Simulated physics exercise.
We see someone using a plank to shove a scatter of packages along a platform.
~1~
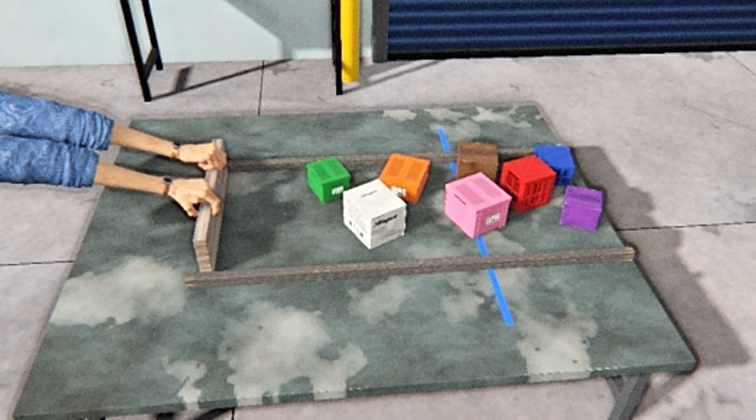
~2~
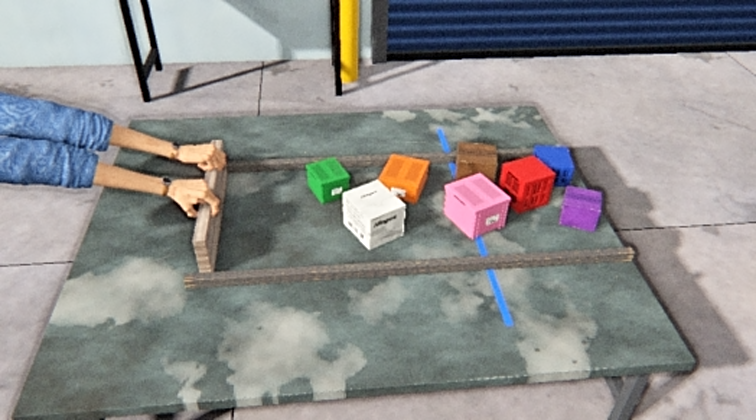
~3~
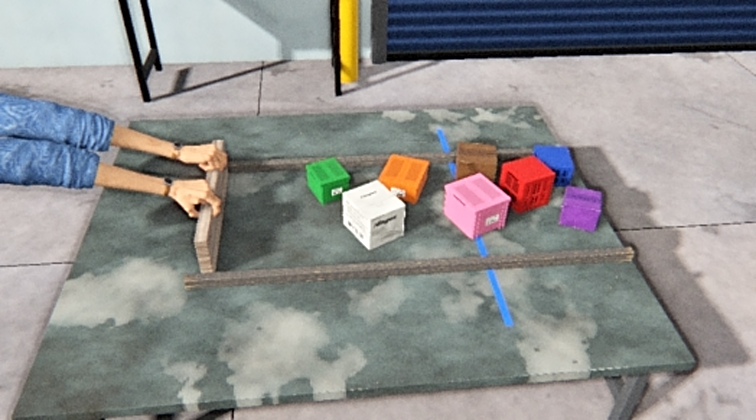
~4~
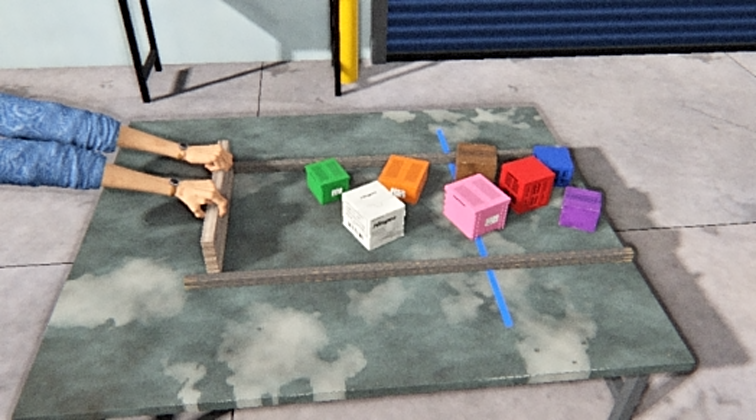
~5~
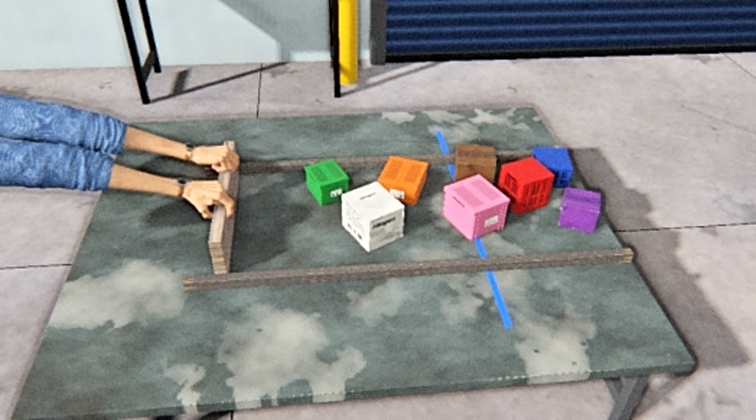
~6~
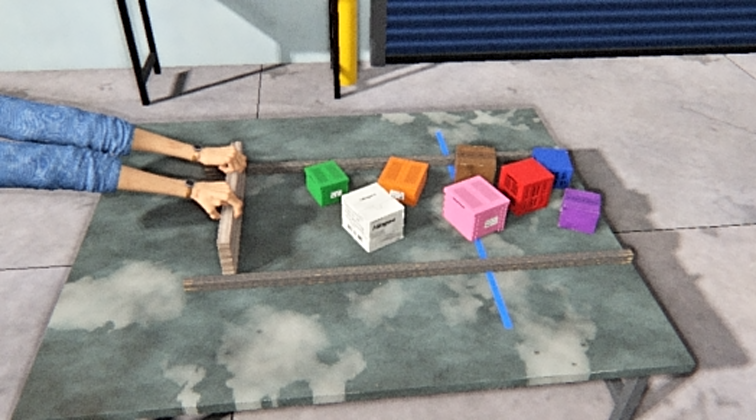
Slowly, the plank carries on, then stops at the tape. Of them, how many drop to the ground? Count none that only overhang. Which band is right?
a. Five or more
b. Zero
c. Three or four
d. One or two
Zero (b).
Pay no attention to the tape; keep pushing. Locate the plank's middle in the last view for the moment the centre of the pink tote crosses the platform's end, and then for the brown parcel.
The middle is at (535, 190) when it's the pink tote, and at (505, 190) when it's the brown parcel.
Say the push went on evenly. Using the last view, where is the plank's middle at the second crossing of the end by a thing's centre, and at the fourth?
(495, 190), later (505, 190).
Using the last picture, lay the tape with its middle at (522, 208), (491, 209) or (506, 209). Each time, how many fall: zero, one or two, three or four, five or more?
In the order of the places given: 3 or 4; either one or two; three or four.
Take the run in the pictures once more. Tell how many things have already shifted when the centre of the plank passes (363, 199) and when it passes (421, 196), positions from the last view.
It comes to 3 for the first spot, 5 for the other.
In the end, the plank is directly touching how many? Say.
The count in contact is 2.
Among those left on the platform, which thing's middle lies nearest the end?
Foremost: The blue crate.
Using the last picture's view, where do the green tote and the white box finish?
Reading them off: First (475, 179); then (496, 216).
A little later, none off yet; purple parcel at rest near (579, 211); blue crate at rest near (551, 168); red crate at rest near (525, 187).
When it is over, the number that fall off is zero.
